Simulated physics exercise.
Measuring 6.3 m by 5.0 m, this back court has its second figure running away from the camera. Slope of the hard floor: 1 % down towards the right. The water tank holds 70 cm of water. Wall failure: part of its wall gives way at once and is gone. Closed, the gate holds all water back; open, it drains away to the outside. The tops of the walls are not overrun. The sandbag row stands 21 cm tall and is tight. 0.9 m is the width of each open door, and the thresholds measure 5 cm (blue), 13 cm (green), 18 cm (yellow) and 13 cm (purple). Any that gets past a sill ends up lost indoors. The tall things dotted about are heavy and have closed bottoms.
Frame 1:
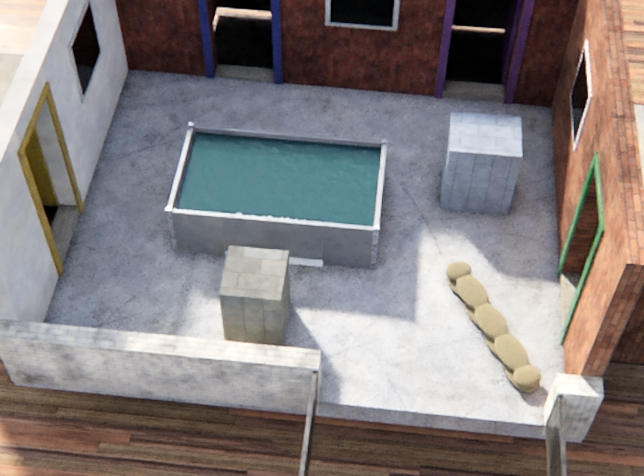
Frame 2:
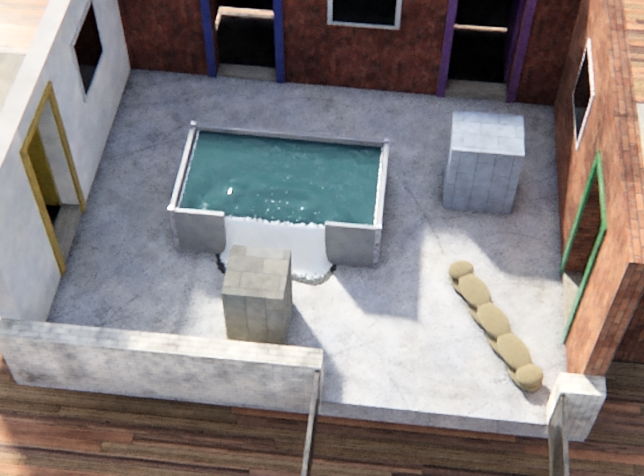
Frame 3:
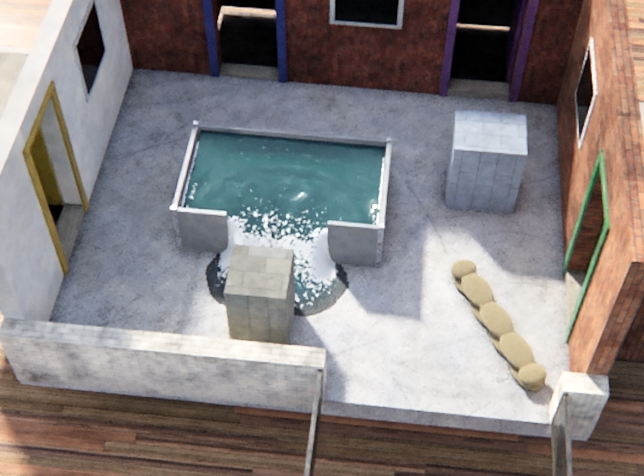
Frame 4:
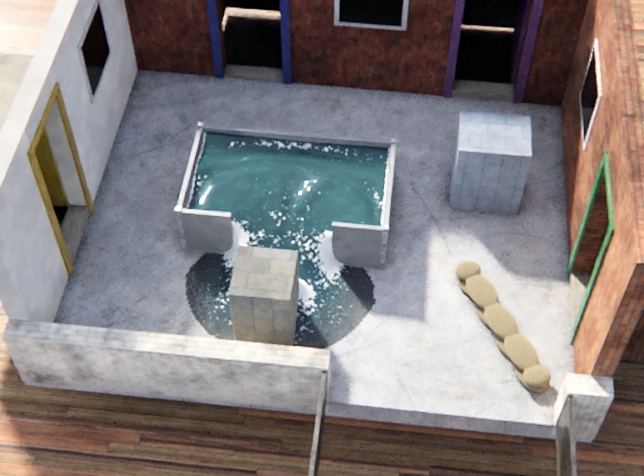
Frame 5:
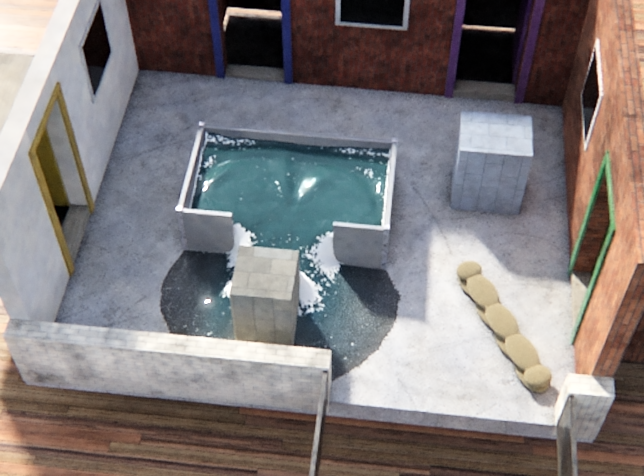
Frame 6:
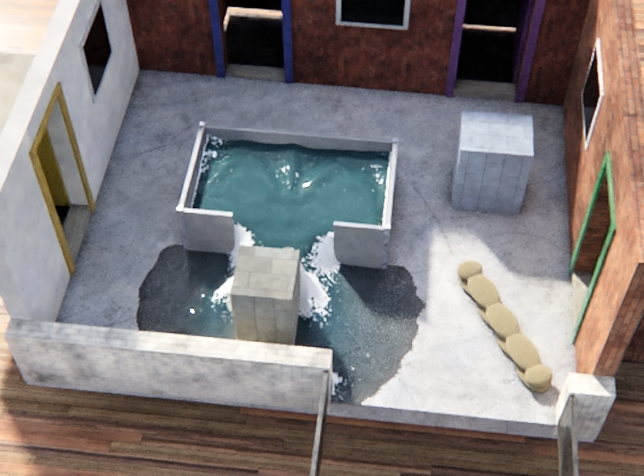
A raised tank of still water stood in a walled courtyard until part of its front wall vanished, and water poured out, foamed around a stone block and spread across the floor on both sides.
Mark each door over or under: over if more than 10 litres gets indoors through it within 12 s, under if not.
Blue door: Over, green door: Under, yellow door: Under, purple door: Under.
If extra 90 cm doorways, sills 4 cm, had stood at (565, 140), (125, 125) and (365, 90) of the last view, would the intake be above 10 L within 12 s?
More, more, less.
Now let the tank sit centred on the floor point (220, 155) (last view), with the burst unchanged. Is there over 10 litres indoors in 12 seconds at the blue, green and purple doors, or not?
Checking the limit: Blue is within it, green is within it and purple is within it.
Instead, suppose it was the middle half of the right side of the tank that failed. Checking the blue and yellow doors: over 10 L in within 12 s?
Outcome at blue: Exceeded; outcome at yellow: Not exceeded.
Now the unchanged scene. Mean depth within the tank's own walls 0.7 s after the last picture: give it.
Depth, averaged: Around 42 centimetres.
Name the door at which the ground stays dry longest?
That would be the purple door, last of all.
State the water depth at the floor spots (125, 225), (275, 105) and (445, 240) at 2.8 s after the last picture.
First spot near 8 cm, second near 0 cm, third near 2 cm.
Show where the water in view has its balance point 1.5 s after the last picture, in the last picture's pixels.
About (264, 258).
Then, 0.7 s after the last picture water covers 30 % of the floor and is deepest (48 cm) near (285, 289); blue door not reached, green door not reached, yellow door not reached, purple door not reached.
Then, 1.5 s after the last picture water covers 40 % of the floor and is deepest (34 cm) near (94, 344); blue door not reached, green door not reached, yellow door 17 cm at the sill, 1 L in, purple door not reached.
Then, 2.8 s after the last picture water covers 50 % of the floor and is deepest (26 cm) near (271, 287); blue door not reached, green door not reached, yellow door 12 cm at the sill, 2 L in, purple door not reached.
Then, 6.3 s after the last picture water covers 75 % of the floor and is deepest (13 cm) near (271, 287); blue door 8 cm at the sill, 26 L in, green door 2 cm at the sill, 0 L in, yellow door 7 cm at the sill, 2 L in, purple door 1 cm at the sill, 0 L in.
Then, 11.3 s after the last picture water covers 95 % of the floor and is deepest (9 cm) near (554, 165); blue door 5 cm at the sill, 45 L in, green door 5 cm at the sill, 0 L in, yellow door 3 cm at the sill, 2 L in, purple door 6 cm at the sill, 0 L in.
